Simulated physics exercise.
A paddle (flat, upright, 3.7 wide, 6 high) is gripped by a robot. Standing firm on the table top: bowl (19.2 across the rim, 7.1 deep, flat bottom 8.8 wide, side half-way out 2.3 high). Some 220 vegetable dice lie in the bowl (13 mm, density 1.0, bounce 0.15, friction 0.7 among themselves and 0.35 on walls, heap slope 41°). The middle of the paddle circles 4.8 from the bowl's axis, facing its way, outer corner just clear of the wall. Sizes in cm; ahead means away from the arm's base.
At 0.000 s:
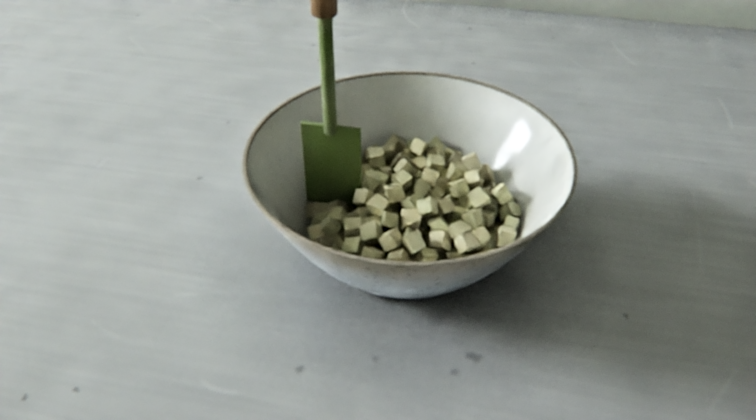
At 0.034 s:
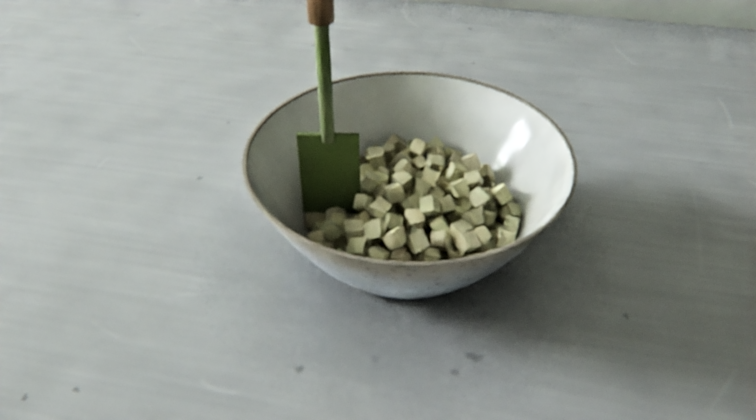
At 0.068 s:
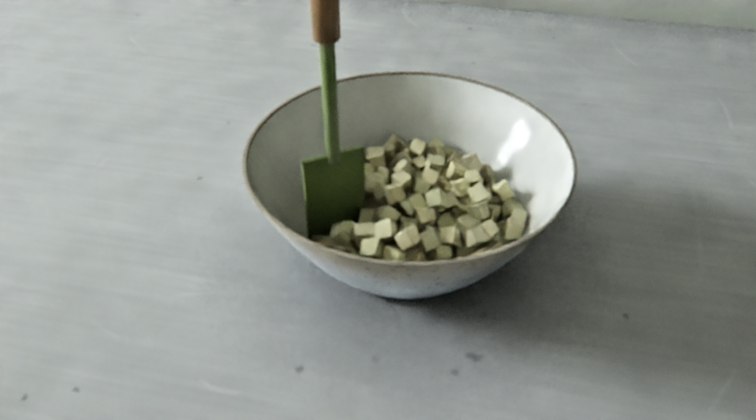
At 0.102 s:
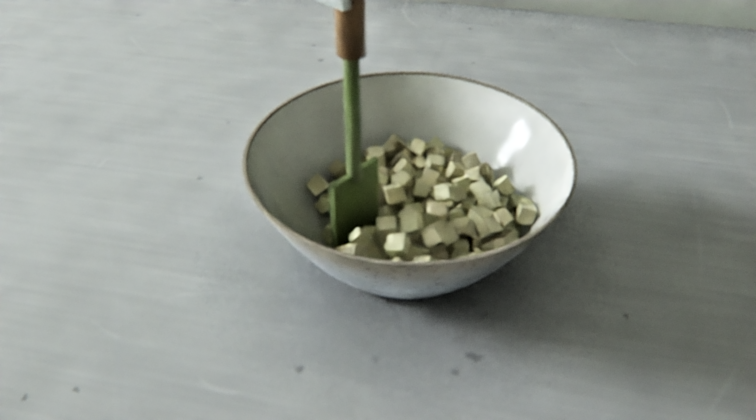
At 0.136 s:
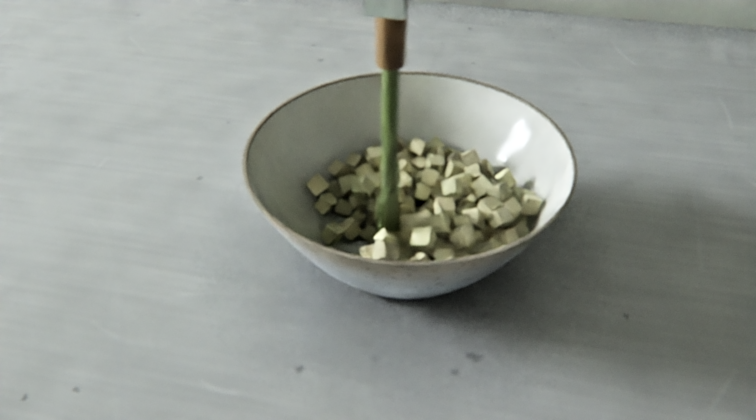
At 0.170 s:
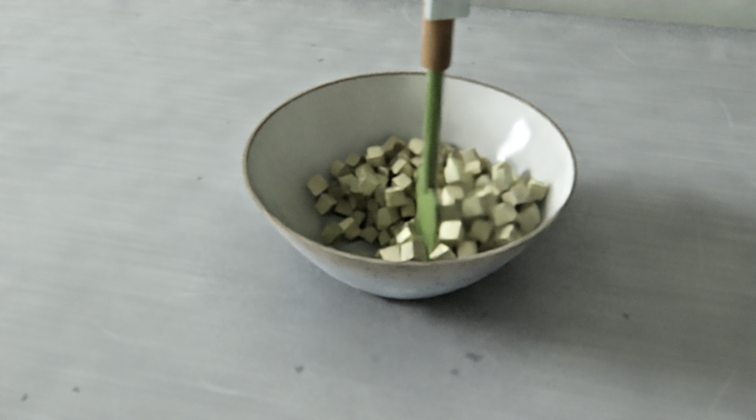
On a grey table top, a robot-held green paddle sweeping through pale cubes in a white bowl, moving towards the right.
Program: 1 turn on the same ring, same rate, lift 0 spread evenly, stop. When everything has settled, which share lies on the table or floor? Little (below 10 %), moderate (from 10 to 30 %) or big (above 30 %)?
Share on the table or floor: Moderate (from 10 to 30 %).
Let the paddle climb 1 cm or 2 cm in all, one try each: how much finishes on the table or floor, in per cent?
About 10 and 10 per cent.
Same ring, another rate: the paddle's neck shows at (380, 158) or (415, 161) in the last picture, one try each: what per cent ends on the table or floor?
About 10 and 15 per cent.
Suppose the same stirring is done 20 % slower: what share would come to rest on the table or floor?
In that case some 10 per cent.
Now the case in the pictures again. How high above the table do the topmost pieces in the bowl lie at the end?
Roughly 7.5 cm.
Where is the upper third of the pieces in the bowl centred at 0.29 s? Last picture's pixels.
Around (479, 131).
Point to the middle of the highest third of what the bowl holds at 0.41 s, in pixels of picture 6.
Near (342, 130).
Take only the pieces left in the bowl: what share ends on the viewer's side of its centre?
Some 75 per cent.
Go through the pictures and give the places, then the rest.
The first frame shows paddle neck at (329, 104), 0° round; upper third of the load around (420, 195), from x 315 to 510, top at y 145; 217 in the bowl.
The second frame shows paddle neck at (327, 112), 11° round; upper third of the load around (416, 203), from x 315 to 510, top at y 145.
The third frame shows paddle neck at (332, 131), 36° round; upper third of the load around (417, 218), from x 320 to 520, top at y 145.
The fourth frame shows paddle neck at (354, 149), 62° round; upper third of the load around (432, 221), from x 320 to 525, top at y 145.
The fifth frame shows paddle neck at (390, 160), 88° round; upper third of the load around (444, 221), from x 320 to 530, top at y 145.
The sixth frame shows paddle neck at (431, 161), 113° round; upper third of the load around (471, 211), from x 320 to 535, top at y 145; 217 in the bowl.
After 0.29 s, 206° round, highest piece 9 above the table; 209 in the bowl, 8 in flight or on the tool.
After 0.41 s, 299° round, highest piece 9 above the table; 195 in the bowl, 10 on the table or floor, 12 in flight or on the tool.
After 0.68 s, 0° round, highest piece 8 above the table; 184 in the bowl, 33 on the table or floor.
After 1.38 s, 0° round, highest piece 8 above the table; 184 in the bowl, 33 on the table or floor.
At rest, 184 in the bowl, 33 on the table or floor. That is 15 % on the table or floor.
